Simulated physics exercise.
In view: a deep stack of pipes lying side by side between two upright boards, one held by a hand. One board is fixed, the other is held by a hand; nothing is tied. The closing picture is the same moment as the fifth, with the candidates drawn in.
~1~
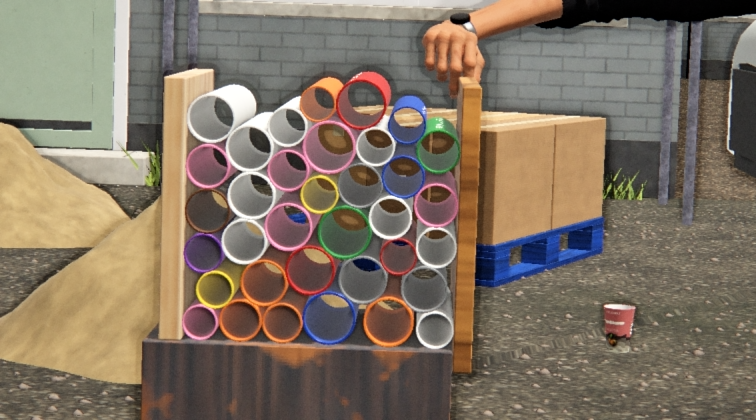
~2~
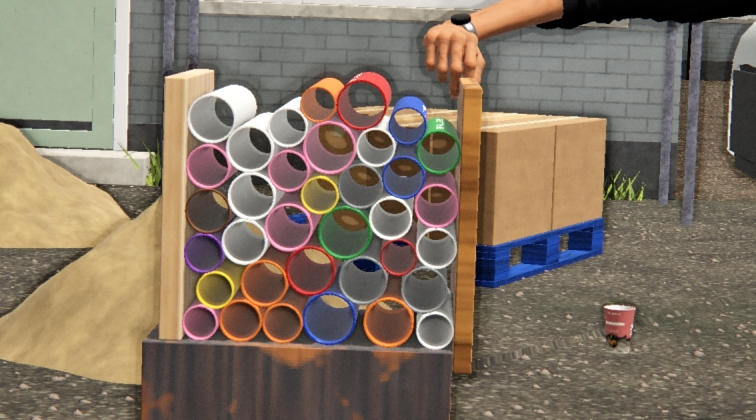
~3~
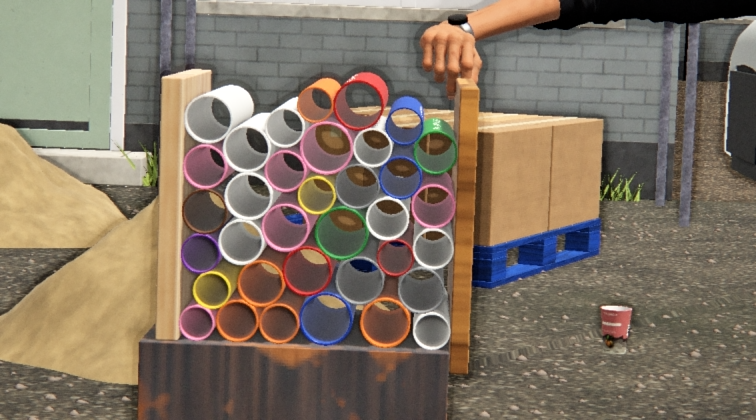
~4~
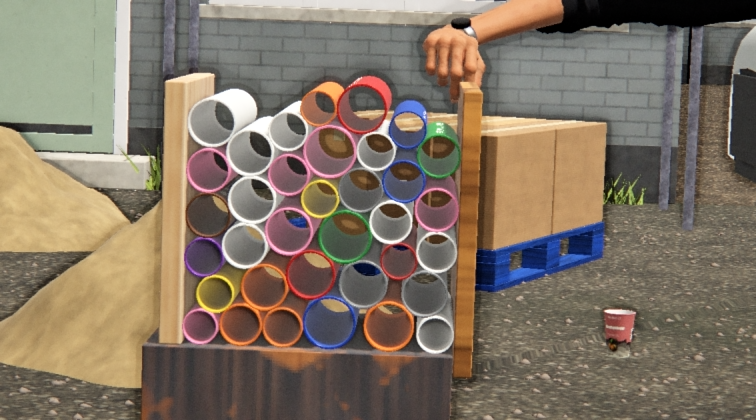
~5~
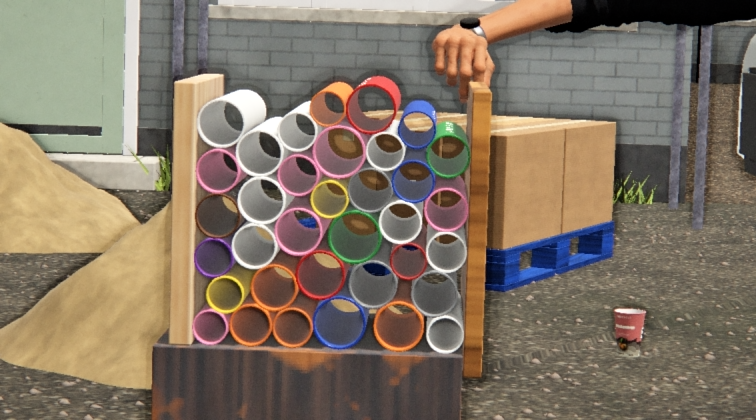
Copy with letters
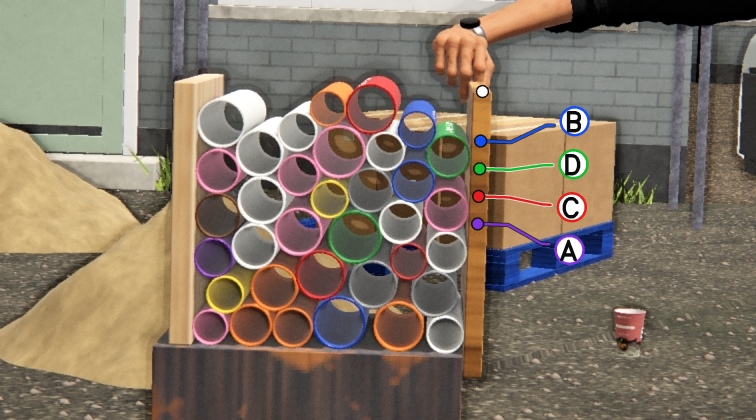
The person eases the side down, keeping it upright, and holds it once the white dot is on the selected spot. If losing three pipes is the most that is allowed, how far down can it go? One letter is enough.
Down to A.
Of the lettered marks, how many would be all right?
Four of them.
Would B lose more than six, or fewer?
At B, fewer than six.
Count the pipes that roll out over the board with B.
With B, none.
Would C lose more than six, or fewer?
Fewer than six.
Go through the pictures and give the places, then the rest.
Side board (464, 214); a pink pipe (200, 322); a white pipe (435, 330), in the first picture.
A white pipe (435, 331); a grey pipe (363, 281), in the second picture.
A red pipe (395, 258); a white pipe (249, 197), in the third picture.
A pink pipe (289, 175); a white pipe (212, 123), in the fourth picture.
Side board (474, 218); a pink pipe (210, 327); a white pipe (445, 335), in the fifth picture.
On the copy, A at (478, 224); B at (481, 141); C at (479, 196); D at (480, 169); the white dot at (483, 91).
On A. First, top of the board (471, 153).
Then, top of the board (468, 221).
Finally, top of the board (468, 223), two out over the board.
By contrast, B none out over the board; C two out over the board; D none out over the board.
